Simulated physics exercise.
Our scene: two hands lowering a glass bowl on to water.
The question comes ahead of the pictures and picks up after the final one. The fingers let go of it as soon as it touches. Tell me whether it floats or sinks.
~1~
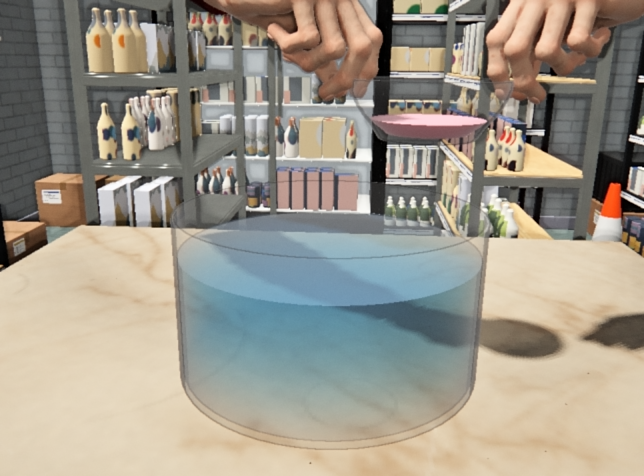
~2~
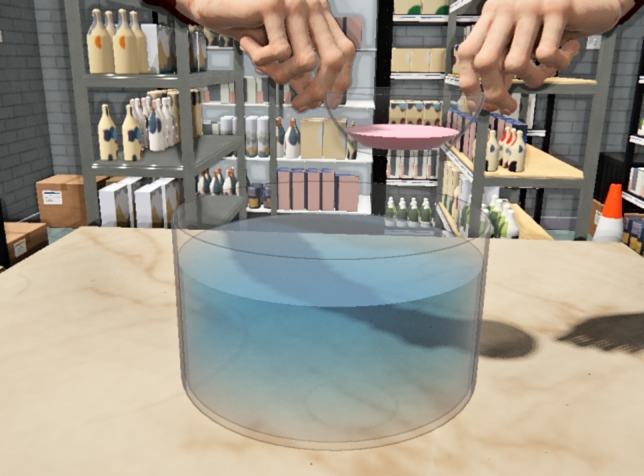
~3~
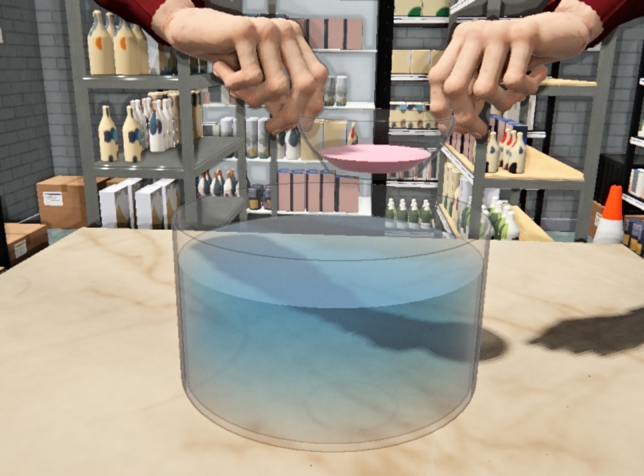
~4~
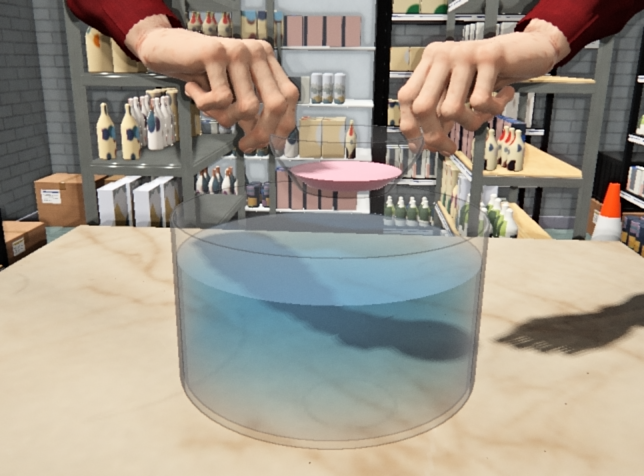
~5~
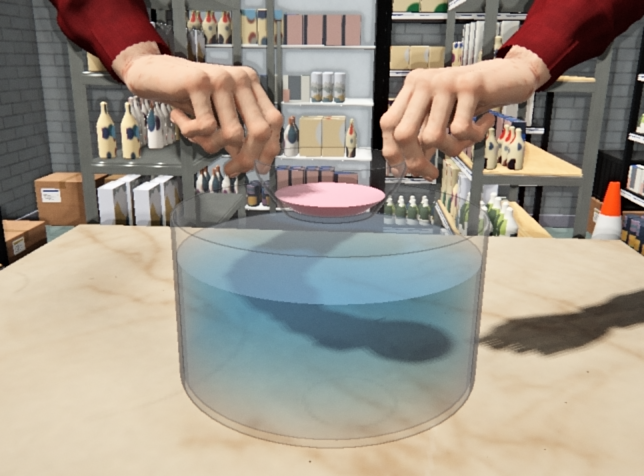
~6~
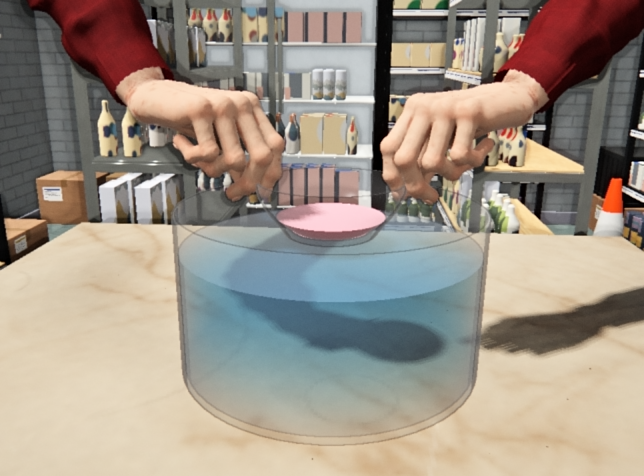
It floats.
A moment on, the bowl dips into the water.
Further on, it bobs and steadies.
When it is over, the bowl floats with about half of its side showing.
